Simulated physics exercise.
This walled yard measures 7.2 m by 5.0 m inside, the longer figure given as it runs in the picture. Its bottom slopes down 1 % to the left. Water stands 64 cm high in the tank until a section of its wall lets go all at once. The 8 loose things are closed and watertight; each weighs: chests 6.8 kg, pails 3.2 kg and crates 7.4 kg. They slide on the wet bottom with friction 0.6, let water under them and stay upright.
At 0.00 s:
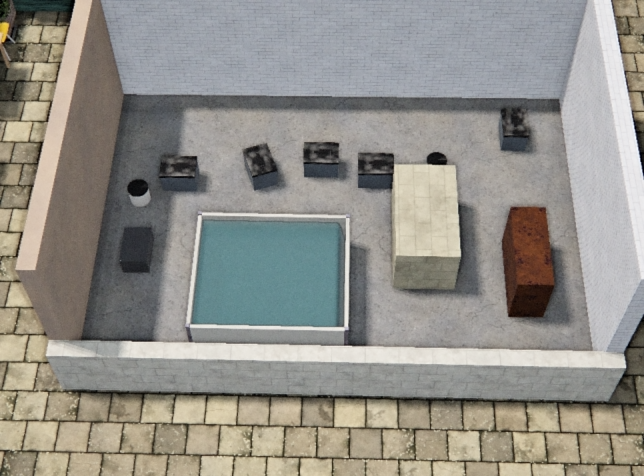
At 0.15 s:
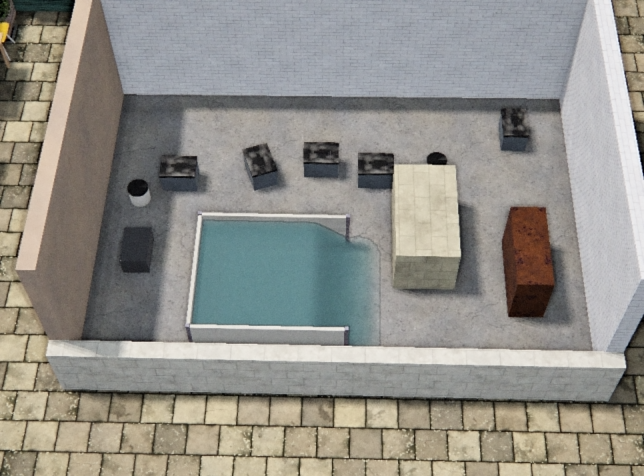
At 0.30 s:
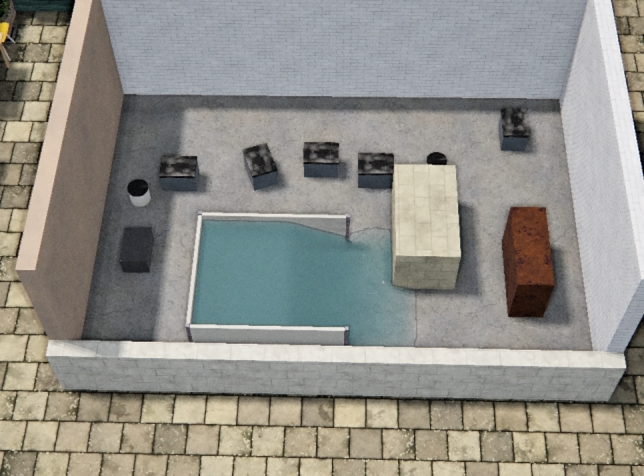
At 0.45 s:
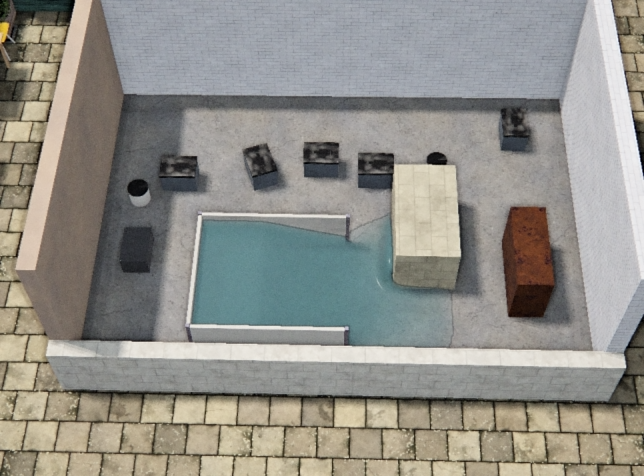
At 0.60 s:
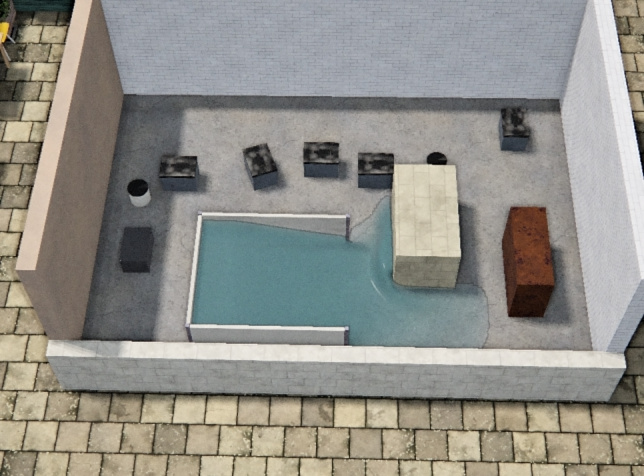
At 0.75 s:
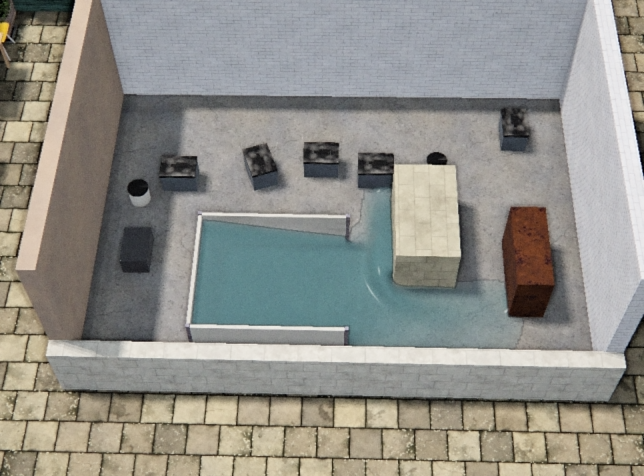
Teal water pours out through the open right side of a white-walled basin in a walled yard, spreads right across the grey floor, meets a large pale block and flows around it toward a rust-brown box, while the objects stay still.
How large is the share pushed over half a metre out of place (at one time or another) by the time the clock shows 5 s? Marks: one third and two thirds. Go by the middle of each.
Share: From one to two thirds.
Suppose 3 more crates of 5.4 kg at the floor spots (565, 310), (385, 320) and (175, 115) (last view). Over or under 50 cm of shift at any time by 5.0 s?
In turn: Over, over, more.
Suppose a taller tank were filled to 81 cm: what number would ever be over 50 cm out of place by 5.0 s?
In that case 4 of them.
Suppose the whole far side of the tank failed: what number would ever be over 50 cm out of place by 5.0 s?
Then 8.
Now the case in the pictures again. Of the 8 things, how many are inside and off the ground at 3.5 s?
I count 3.
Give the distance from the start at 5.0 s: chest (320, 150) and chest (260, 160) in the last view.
In that order: 300 cm, 10 cm.
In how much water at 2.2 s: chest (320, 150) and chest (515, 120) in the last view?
Roughly 4 and 0 cm.
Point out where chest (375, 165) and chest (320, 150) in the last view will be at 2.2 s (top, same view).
Around (366, 88) and (273, 119).
After 1.1 s 0 of 8 are over 50 cm from their spots; 0 afloat.
After 2.2 s 2 of 8 are over 50 cm from their spots; 1 afloat.
After 3.5 s 3 of 8 are over 50 cm from their spots; 3 afloat.
After 5.0 s 3 of 8 are over 50 cm from their spots, and 3 have been at some point; 3 afloat.
